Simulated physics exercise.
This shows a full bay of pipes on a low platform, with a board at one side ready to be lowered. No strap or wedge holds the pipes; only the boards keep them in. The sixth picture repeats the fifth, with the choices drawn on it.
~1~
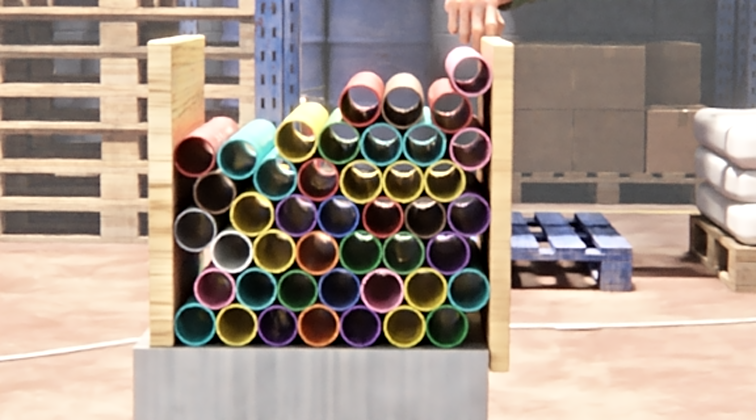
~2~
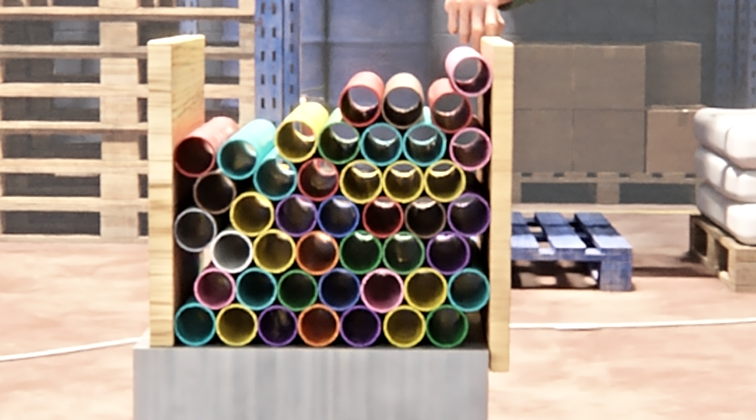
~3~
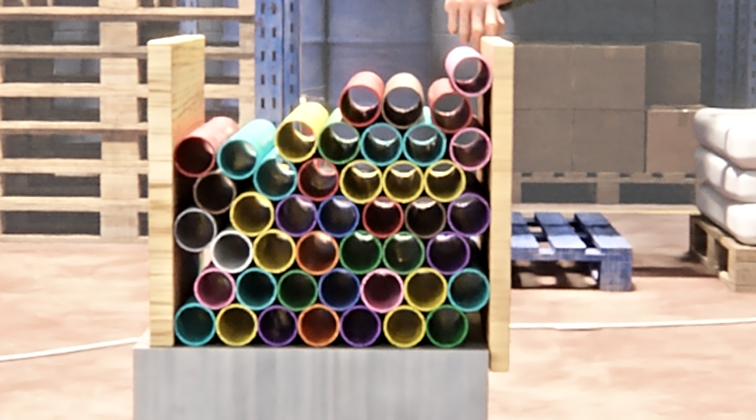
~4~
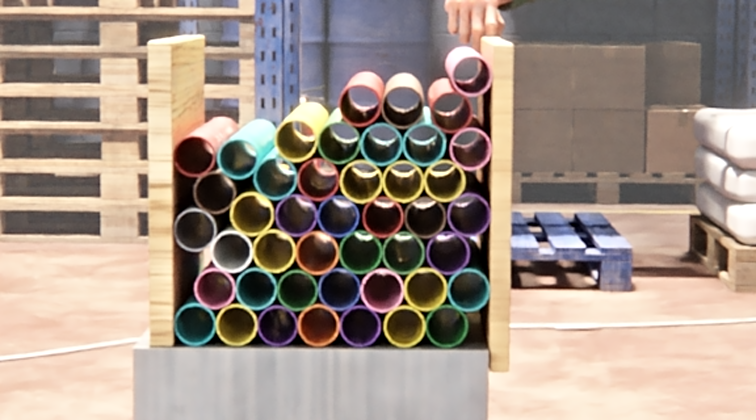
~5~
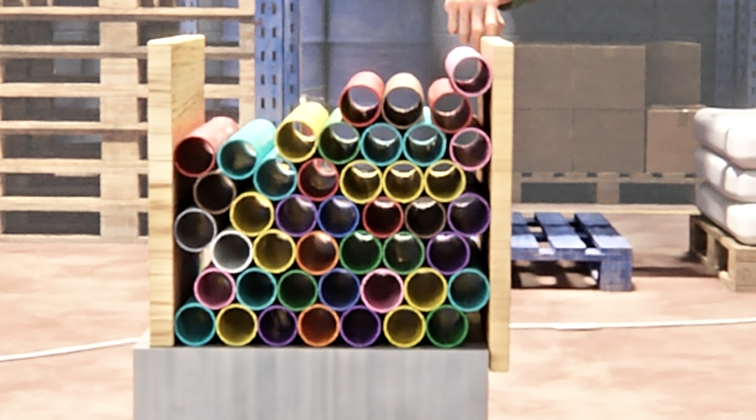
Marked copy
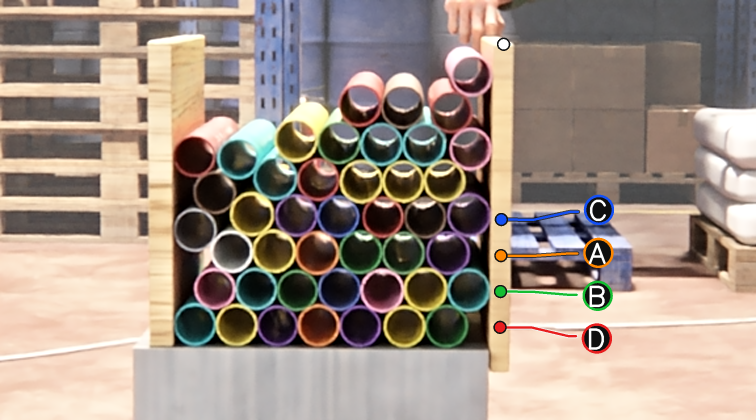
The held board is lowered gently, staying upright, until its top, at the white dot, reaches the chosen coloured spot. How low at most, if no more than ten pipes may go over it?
It can be let down to B.
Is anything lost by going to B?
Yes, at B.
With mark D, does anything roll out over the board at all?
Yes, at D.
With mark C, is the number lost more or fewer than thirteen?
It loses fewer than thirteen.
On the marked copy, A at (501, 256); B at (501, 292); C at (501, 220); D at (500, 327); the white dot at (504, 45).
Taking B. A third of the way, top of the board (492, 149).
Two thirds of the way, top of the board (490, 266).
When it is over, top of the board (490, 290), about seven out over the board.
As for the rest, A about seven out over the board; C three out over the board; D more than ten out over the board.
